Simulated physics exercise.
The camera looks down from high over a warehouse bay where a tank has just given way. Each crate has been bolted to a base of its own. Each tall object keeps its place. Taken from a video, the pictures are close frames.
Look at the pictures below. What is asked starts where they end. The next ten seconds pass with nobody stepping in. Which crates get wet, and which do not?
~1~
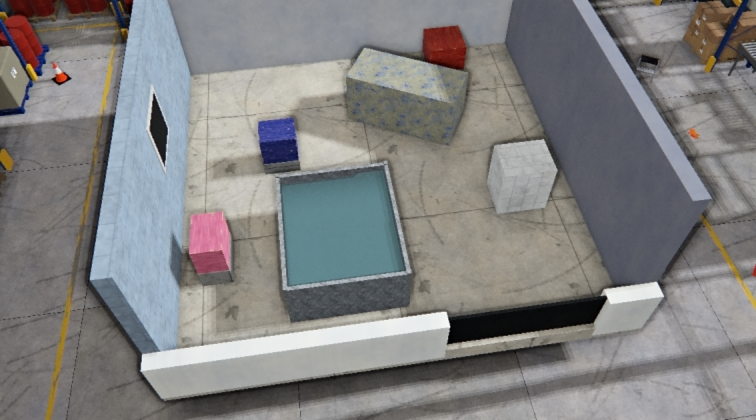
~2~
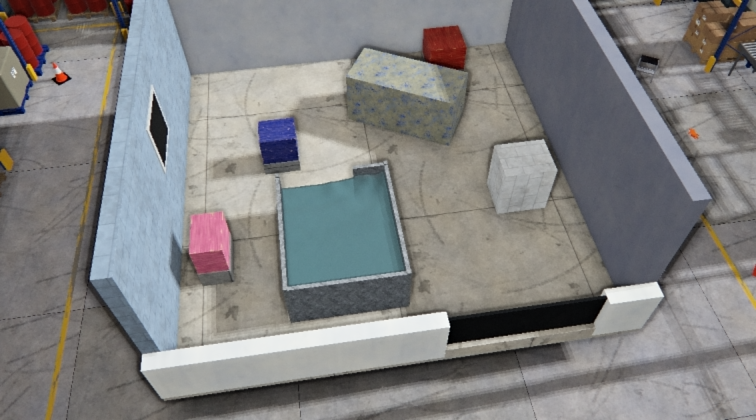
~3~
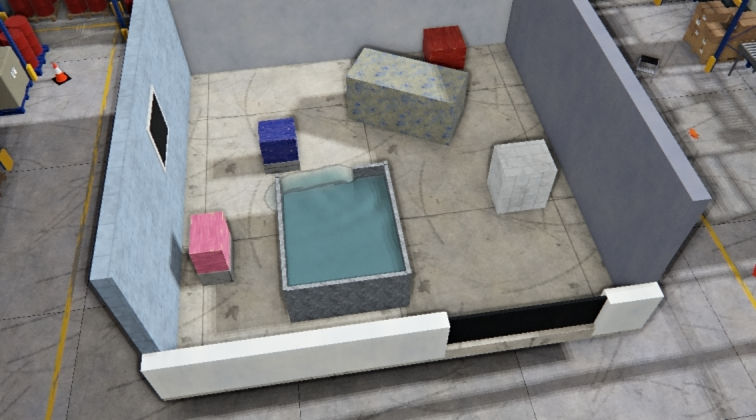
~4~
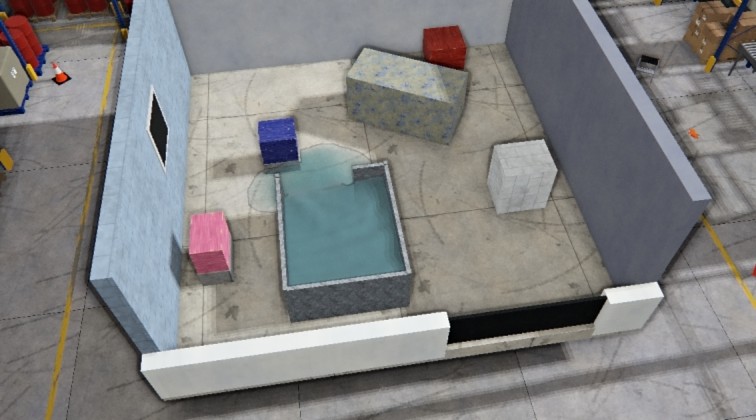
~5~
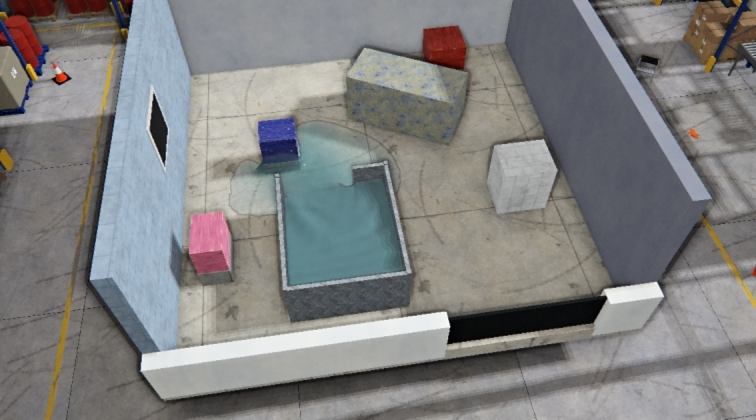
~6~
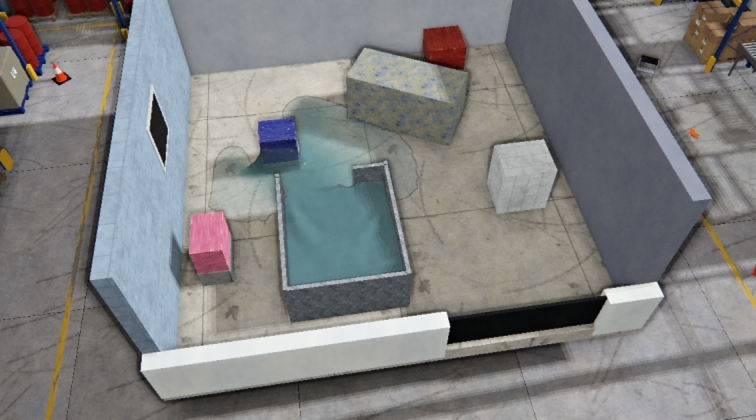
Crate by crate: The blue crate does, the red crate does, the pink crate does not.
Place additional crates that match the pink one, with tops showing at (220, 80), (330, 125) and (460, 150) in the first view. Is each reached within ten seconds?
Listed in turn: Clear / overtopped / clear.
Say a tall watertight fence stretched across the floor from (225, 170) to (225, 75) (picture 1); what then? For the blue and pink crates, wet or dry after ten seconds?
Each crate - blue crate: Flooded; pink crate: Not flooded.
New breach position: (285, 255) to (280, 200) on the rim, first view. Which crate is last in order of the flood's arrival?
It is the red-painted one.
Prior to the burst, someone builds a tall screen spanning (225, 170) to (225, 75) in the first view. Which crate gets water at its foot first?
That would be the blue-painted one.
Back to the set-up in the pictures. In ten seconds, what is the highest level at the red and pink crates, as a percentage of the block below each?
Around 180 in a hundred for the first and 40 in a hundred for the second.
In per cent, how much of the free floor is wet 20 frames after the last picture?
Near 65 in a hundred.
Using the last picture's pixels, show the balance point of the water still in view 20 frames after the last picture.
Close to pixel (313, 172).
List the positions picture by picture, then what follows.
In the first picture, the water tank at (339, 225) is whole and still.
In the second picture, water pours out on the water tank's far side and has run to a hidden place.
In the third picture, the front is at a hidden place, out from the gap on the water tank's far side.
In the fourth picture, the front is at (320, 147), out from the gap on the water tank's far side.
In the fifth picture, the front is at (324, 124), out from the gap on the water tank's far side.
In the sixth picture, the front is at (302, 99), out from the gap on the water tank's far side.
A moment on, water covers 30 % of the floor; the blue crate water round its plinth, the red crate not reached, the pink crate not reached.
Next, water covers 40 % of the floor; the blue crate water round its plinth, the red crate water round its plinth, the pink crate water round its plinth.
Then, water covers 65 % of the floor; the blue crate water round its plinth, the red crate water round its plinth, the pink crate water round its plinth.
Later, water covers 95 % of the floor; the blue crate water round its plinth, the red crate water round its plinth, the pink crate water round its plinth.
In the end, water covers 100 % of the floor; the blue crate was topped, the red crate was topped, the pink crate stayed above the water.
